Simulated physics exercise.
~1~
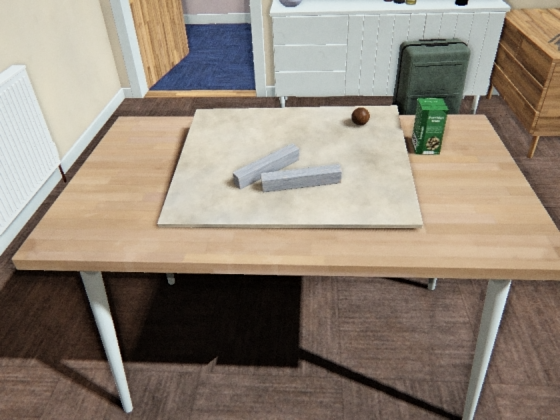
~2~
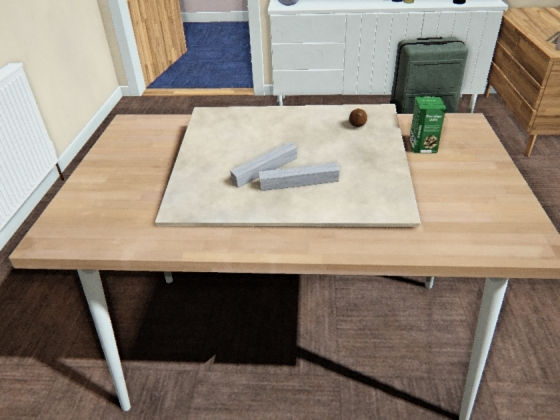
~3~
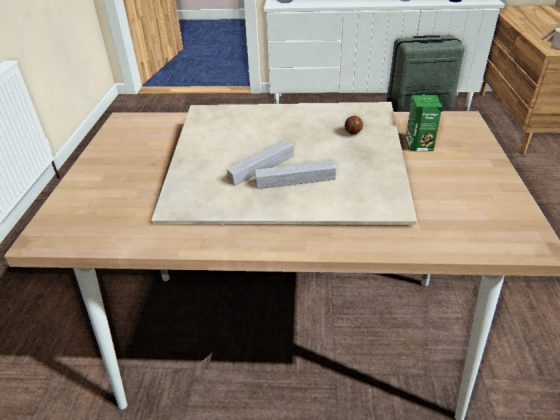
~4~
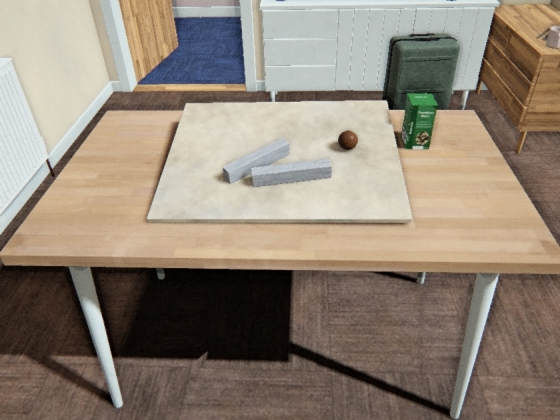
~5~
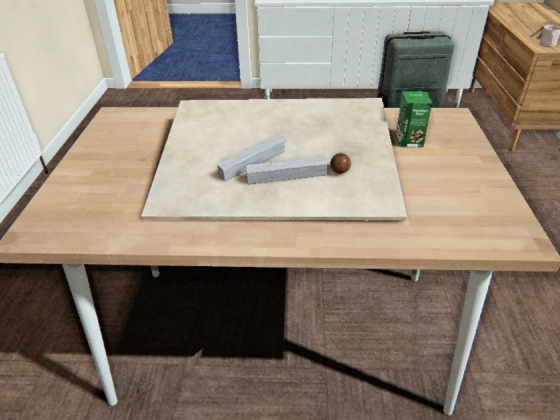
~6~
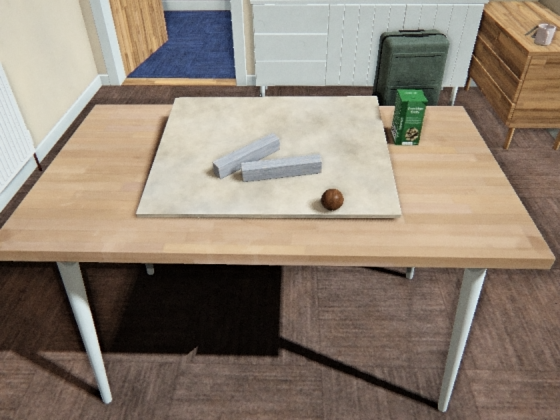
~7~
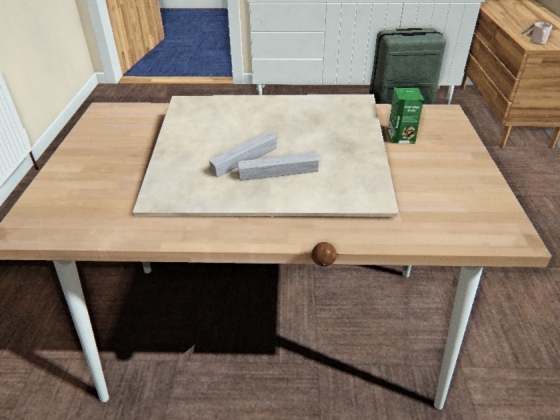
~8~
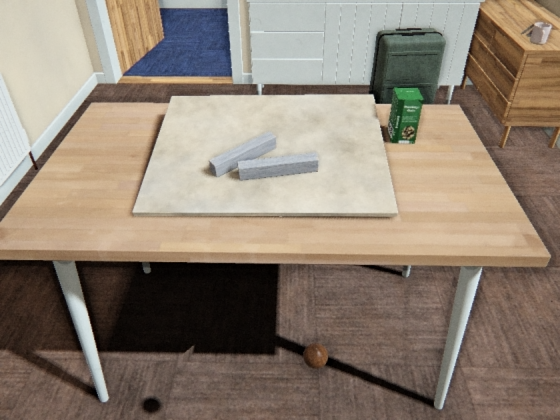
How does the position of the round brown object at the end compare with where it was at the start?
At the start it is on the far right part of the pale board, and at the end it is below the tabletop at the front of the table, having gone over the board's near edge.
At the start, a small round brown object sits near the far right part of a pale board on a wooden table, with two grey blocks on the board and a green carton beside it. The brown object rolls slowly toward the viewer, then picks up speed and passes close by the right end of the nearer block. It continues across the open front of the board and leaves over the near edge, reaching the front of the table. Finally it drops below the tabletop, while the blocks and carton stay put and the view shifts slightly right.
